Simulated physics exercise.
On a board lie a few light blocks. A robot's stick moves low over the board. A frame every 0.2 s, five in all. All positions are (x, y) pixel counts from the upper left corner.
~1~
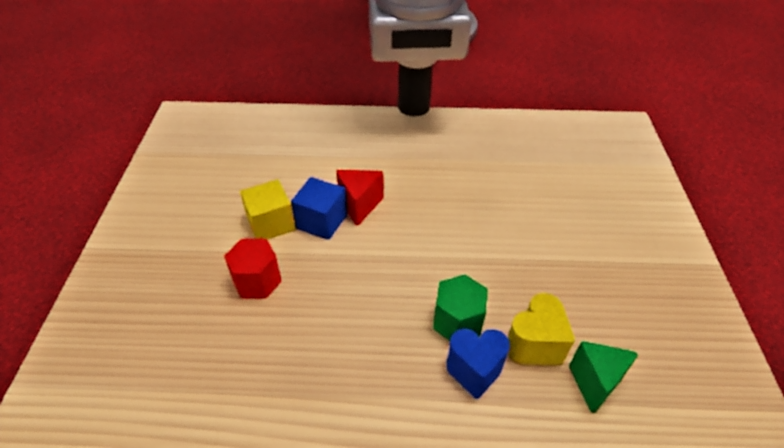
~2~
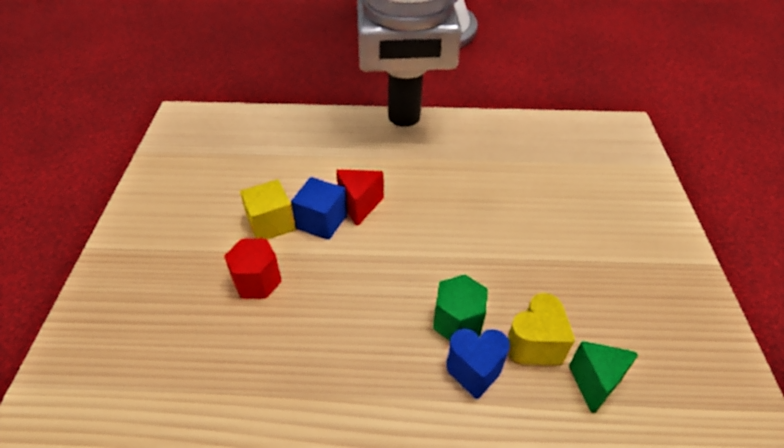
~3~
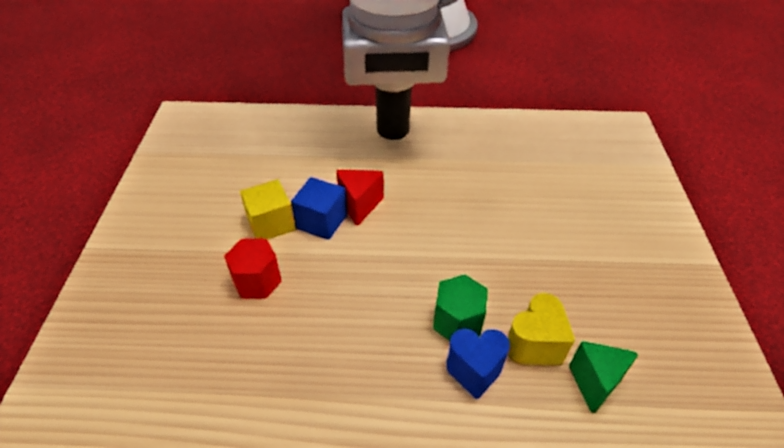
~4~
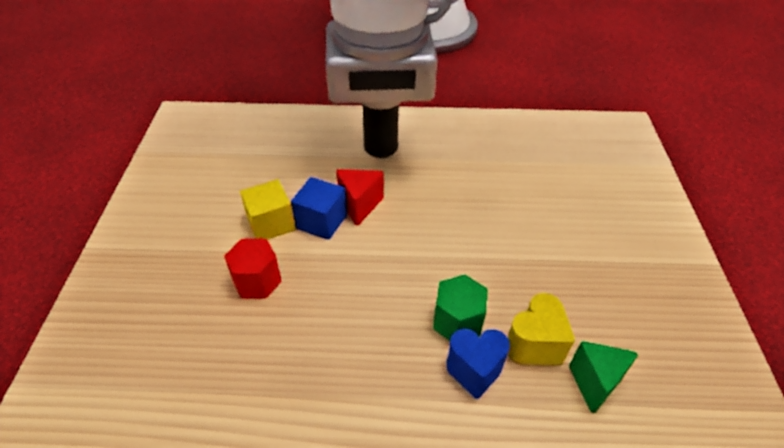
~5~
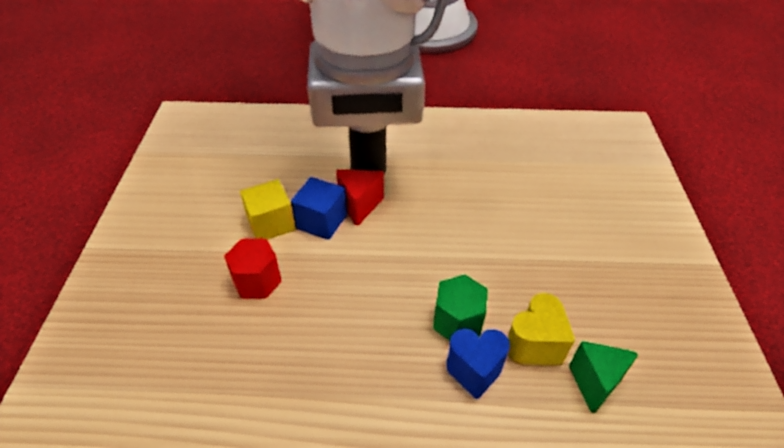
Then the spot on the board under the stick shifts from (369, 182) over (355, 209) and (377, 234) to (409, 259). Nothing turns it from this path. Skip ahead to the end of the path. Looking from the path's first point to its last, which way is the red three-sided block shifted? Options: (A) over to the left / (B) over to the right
B - over to the right.
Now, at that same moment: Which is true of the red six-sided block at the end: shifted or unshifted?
Undisturbed, or as good as.
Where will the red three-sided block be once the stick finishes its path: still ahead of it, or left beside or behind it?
The red three-sided block slips off.
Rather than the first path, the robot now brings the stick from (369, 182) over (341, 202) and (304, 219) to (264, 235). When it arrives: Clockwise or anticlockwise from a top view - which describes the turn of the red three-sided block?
Turns anticlockwise.
On the path given first. One third of the way, stick (354, 198); blue four-sided block (314, 202), turned 40° clockwise; red three-sided block (362, 208).
Two thirds of the way, stick (378, 223); blue four-sided block (314, 203), turned 40° clockwise; red three-sided block (372, 236).
At the end, stick (410, 247); red six-sided block in place; blue four-sided block (314, 203), turned 40° clockwise; red three-sided block (377, 250), turned 35° clockwise; green six-sided block in place.
